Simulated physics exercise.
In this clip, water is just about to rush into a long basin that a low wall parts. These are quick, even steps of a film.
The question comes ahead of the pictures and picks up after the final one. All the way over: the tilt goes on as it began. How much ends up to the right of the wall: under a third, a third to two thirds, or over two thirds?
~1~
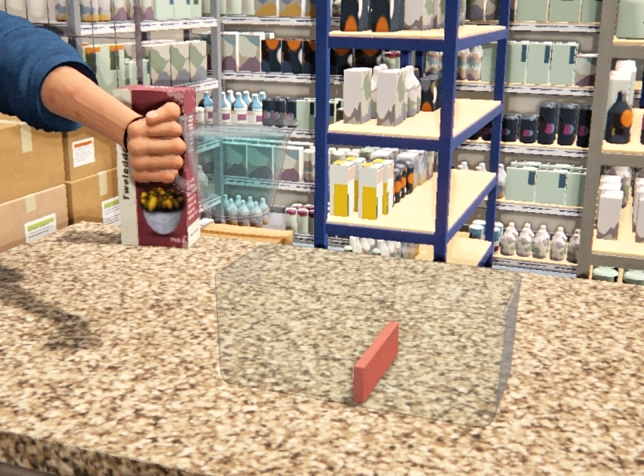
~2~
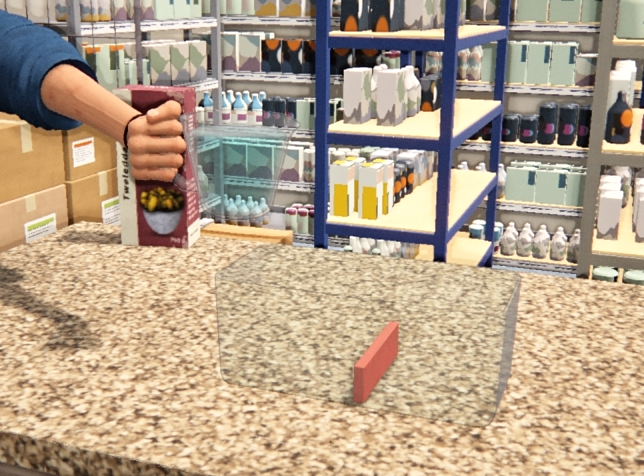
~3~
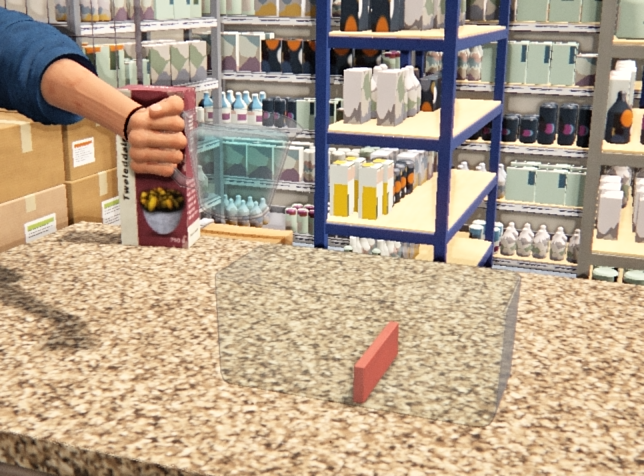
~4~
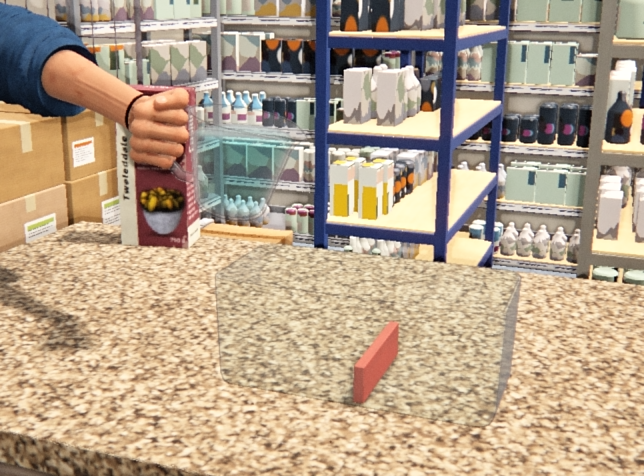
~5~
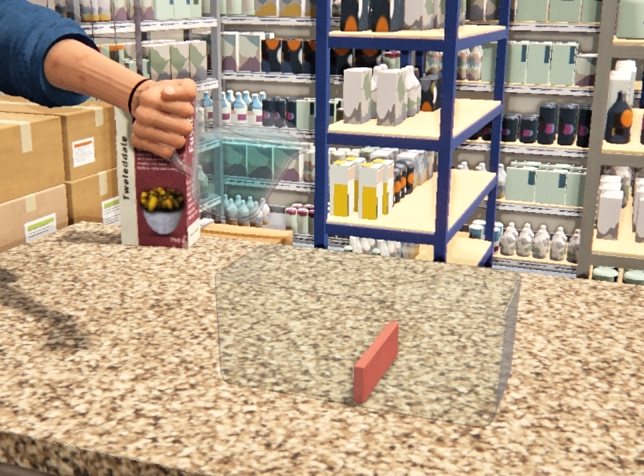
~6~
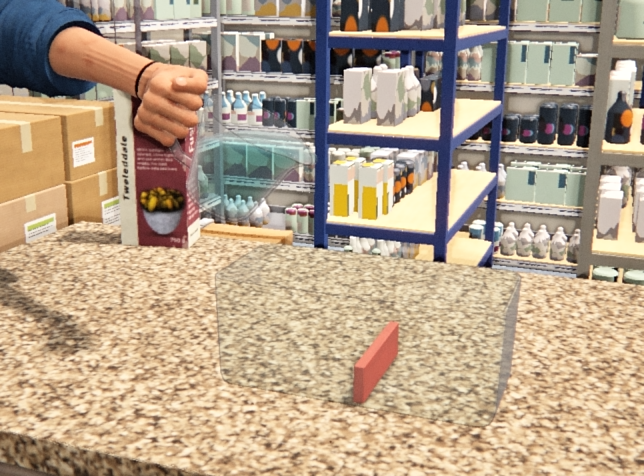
Under a third.
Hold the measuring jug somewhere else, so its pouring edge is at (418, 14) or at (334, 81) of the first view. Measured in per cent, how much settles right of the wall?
Roughly 60 per cent, and 60 per cent.
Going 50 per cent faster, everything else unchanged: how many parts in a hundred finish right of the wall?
Around 10 in a hundred.
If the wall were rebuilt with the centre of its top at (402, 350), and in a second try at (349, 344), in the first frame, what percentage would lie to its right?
About 10 % and 40 %.
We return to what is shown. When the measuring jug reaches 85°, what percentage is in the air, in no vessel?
I'd say some 20 per cent.
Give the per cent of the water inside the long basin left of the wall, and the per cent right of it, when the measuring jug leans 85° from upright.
Left 30 per cent, right 0 per cent.
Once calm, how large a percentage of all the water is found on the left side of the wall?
Close to 90 percent.
A moment on, the measuring jug is tipped on its side and 46 per cent is still to pour, 31 is left of the wall and 1 right of it.
Next, the measuring jug is tipped right over and 6 per cent is still to pour, 85 is left of the wall and 3 right of it.
Then the measuring jug is tipped right over and 0 per cent is still to pour, 92 is left of the wall and 6 right of it.
Later the measuring jug is tipped right over and 0 per cent is still to pour, 91 is left of the wall and 7 right of it.
Finally, 91 per cent lies left of the wall, 7 right of it and 2 outside.
